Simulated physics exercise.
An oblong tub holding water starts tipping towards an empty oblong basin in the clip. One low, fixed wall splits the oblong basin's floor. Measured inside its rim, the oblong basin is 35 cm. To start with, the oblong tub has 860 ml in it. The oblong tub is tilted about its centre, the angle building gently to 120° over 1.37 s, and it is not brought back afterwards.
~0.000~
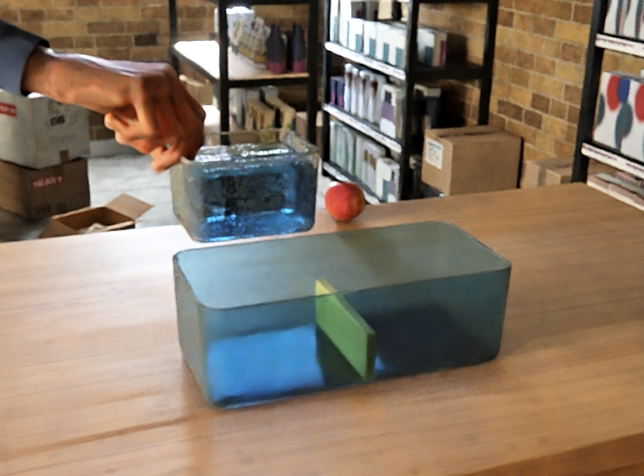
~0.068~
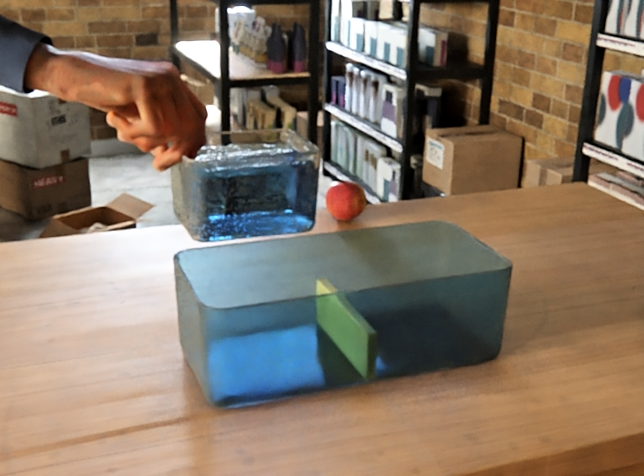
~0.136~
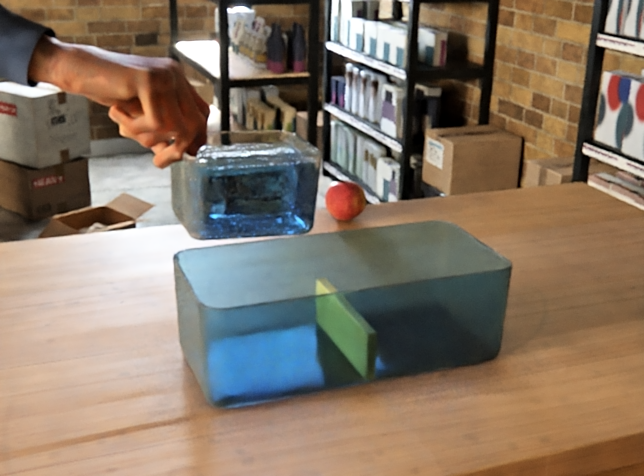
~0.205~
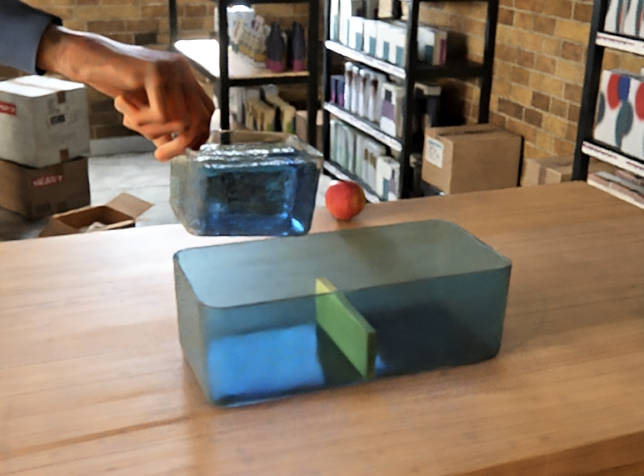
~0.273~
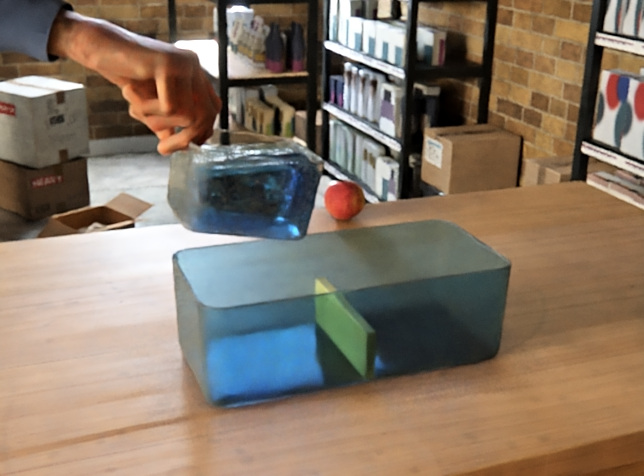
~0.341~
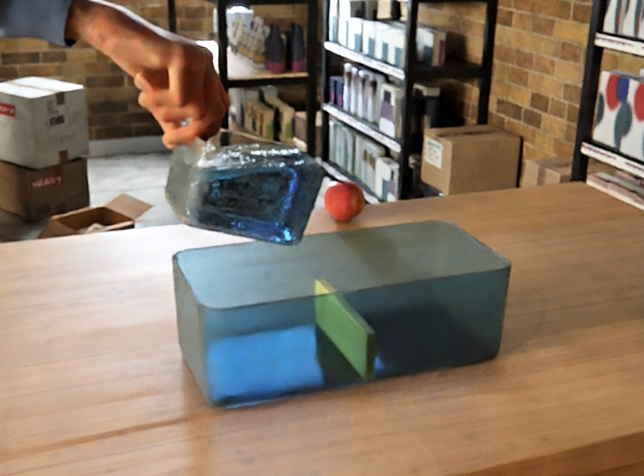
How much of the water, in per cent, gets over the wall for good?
67 %.
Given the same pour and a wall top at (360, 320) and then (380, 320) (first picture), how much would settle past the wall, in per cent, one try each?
One try each: Around 50 percent and then around 30 percent.
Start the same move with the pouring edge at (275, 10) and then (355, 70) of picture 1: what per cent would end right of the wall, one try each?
The first try gives 65 percent and the second 95 percent.
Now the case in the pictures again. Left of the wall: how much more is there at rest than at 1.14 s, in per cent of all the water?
That amounts to roughly 7 per cent of the whole.
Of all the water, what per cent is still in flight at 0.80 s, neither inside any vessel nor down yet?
Some 26 % is the figure.
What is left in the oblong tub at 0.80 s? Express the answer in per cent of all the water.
Close to 40 percent of the liquid remains at that time.
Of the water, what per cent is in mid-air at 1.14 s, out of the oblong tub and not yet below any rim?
In-air share: About 3 %.
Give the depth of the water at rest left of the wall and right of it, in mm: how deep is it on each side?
Final reading - left some 10 mm, right some 24 mm.
After 0.80 s the tilt is 76° and 39 per cent is still to pour, 2 is left of the wall and 34 right of it.
After 1.14 s the tilt is 112° and 4 per cent is still to pour, 26 is left of the wall and 67 right of it.
After 1.49 s the tilt is 120° and 0 per cent is still to pour, 33 is left of the wall and 67 right of it.
After 1.87 s the tilt is 120° and 0 per cent is still to pour, 33 is left of the wall and 67 right of it.
In the end 33 per cent lies left of the wall, 67 right of it and 0 outside.
